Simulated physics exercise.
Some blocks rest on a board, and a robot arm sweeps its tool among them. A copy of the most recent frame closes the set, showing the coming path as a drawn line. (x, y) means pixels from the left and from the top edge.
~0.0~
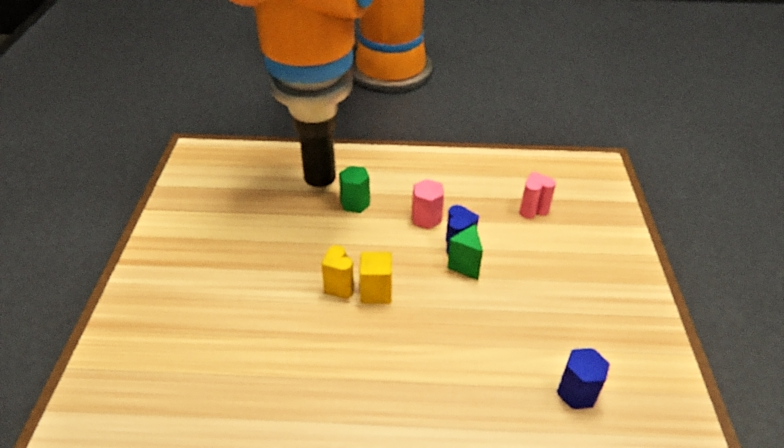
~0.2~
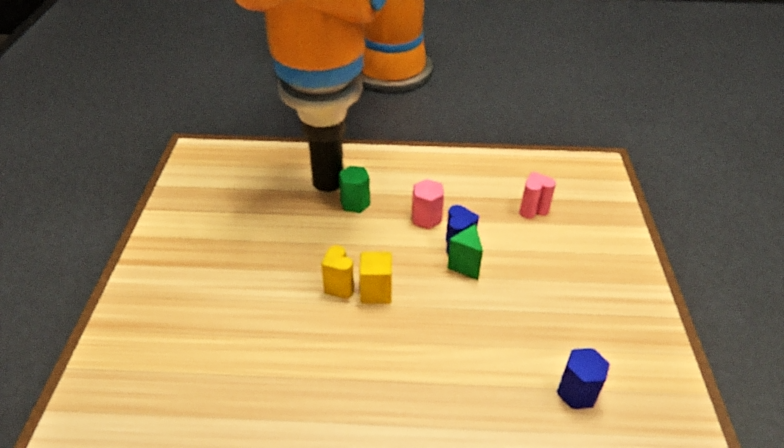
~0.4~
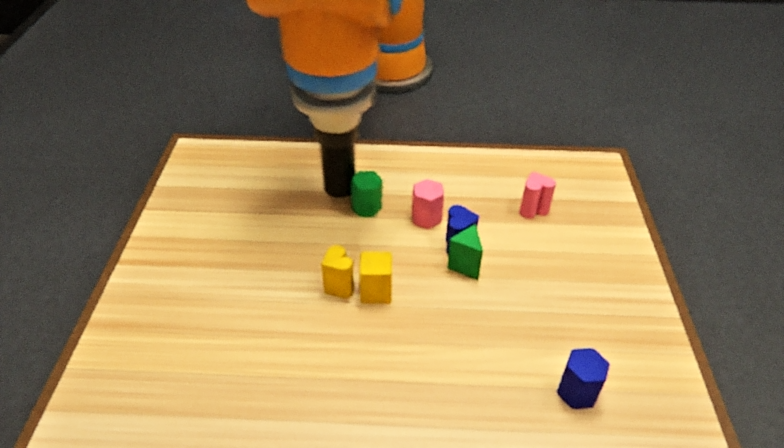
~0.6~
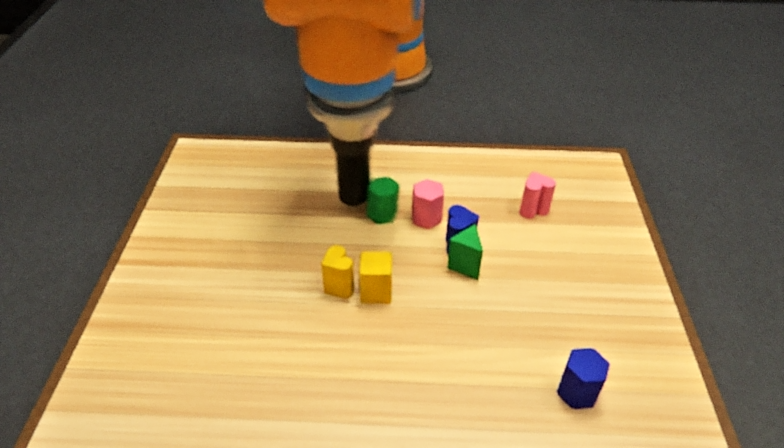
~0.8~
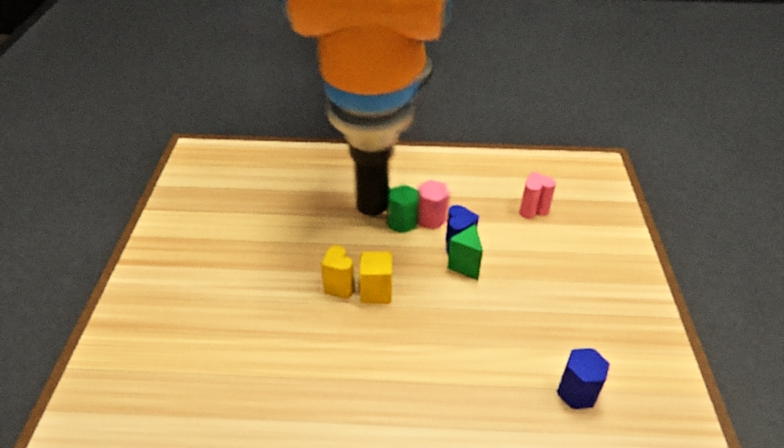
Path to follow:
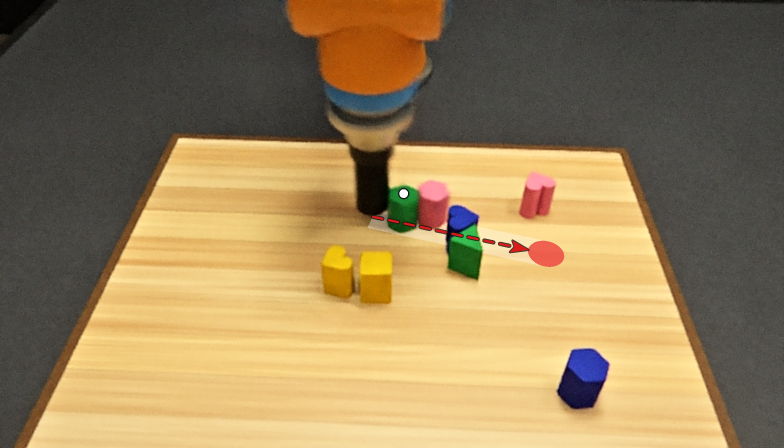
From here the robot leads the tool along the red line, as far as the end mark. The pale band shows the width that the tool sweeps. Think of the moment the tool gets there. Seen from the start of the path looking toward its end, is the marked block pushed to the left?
No, that is not how it ends up.
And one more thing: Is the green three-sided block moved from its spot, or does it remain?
Moved.
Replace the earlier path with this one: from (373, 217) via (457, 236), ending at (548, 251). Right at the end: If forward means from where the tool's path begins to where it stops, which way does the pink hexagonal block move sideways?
Measured against the direction from start to end, the pink hexagonal block shifts toward the left-hand side.
Path on the board, from (373, 217) to (546, 254); the dot is on the green hexagonal block.
What follows on the original path. One third of the way, tool at (430, 217); green hexagonal block at (462, 210), turned 15° clockwise; pink hexagonal block at (464, 188), turned 60° anticlockwise; blue heart-shaped block at (486, 221), turned 30° clockwise; green three-sided block at (476, 240), turned 35° clockwise.
Two thirds of the way, tool at (489, 229); green hexagonal block at (521, 226), turned 35° clockwise; pink hexagonal block at (482, 188); blue heart-shaped block at (538, 244), turned 60° clockwise; green three-sided block at (481, 243), turned 60° clockwise.
At the end, tool at (549, 242); green hexagonal block at (580, 246), turned 75° clockwise; pink hexagonal block at (482, 188), turned 130° anticlockwise; blue heart-shaped block at (564, 262), turned 135° clockwise; green three-sided block at (481, 243), turned 60° clockwise.
